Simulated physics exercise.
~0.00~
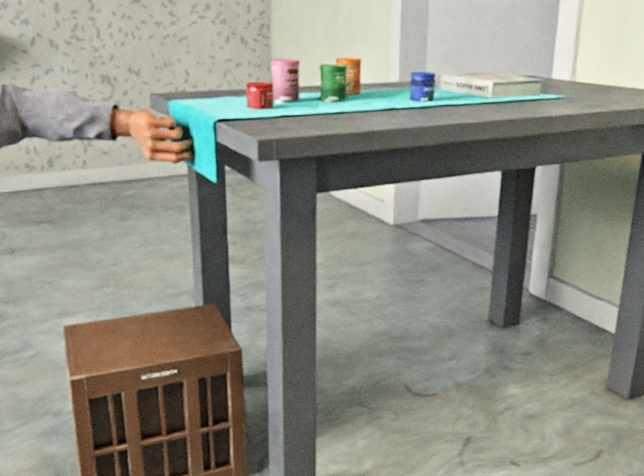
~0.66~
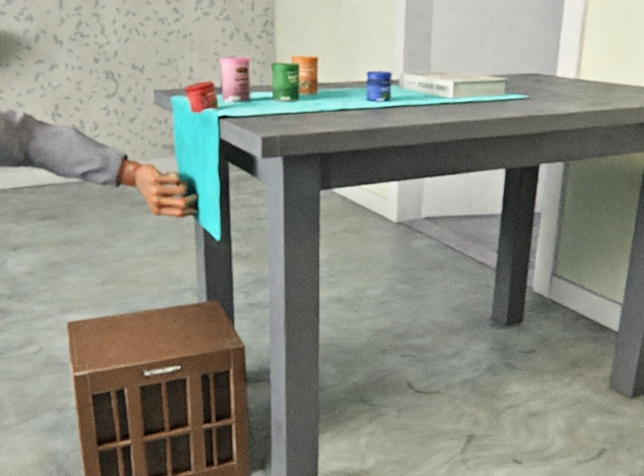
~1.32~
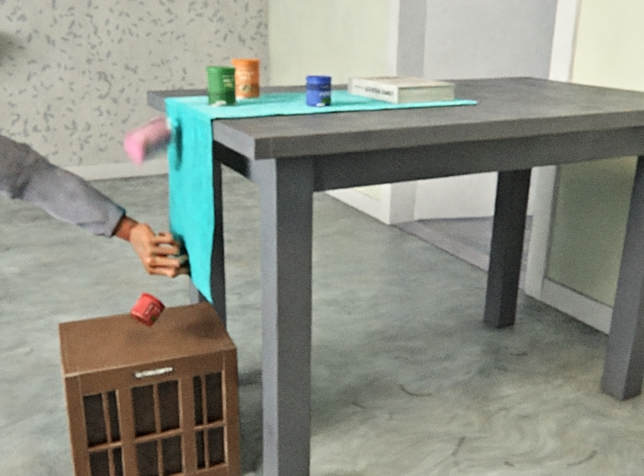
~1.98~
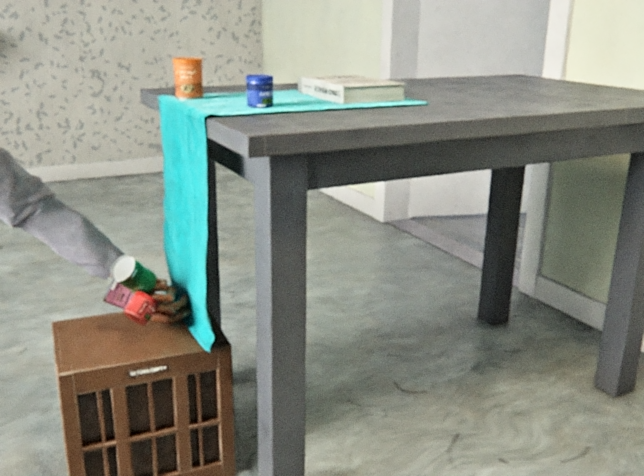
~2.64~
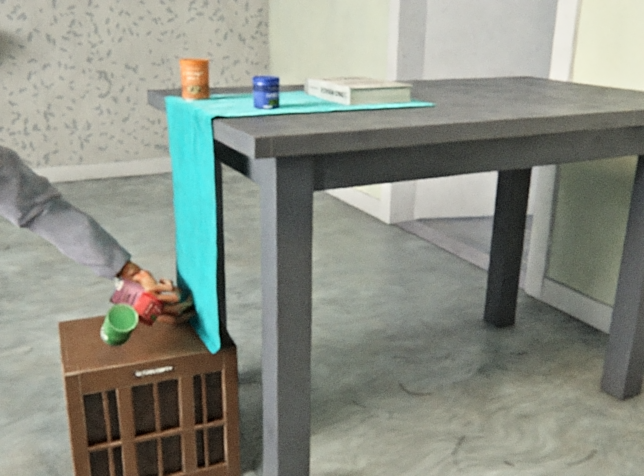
At a grey table, a hand pulls a turquoise cloth down, tipping three containers off the edge.
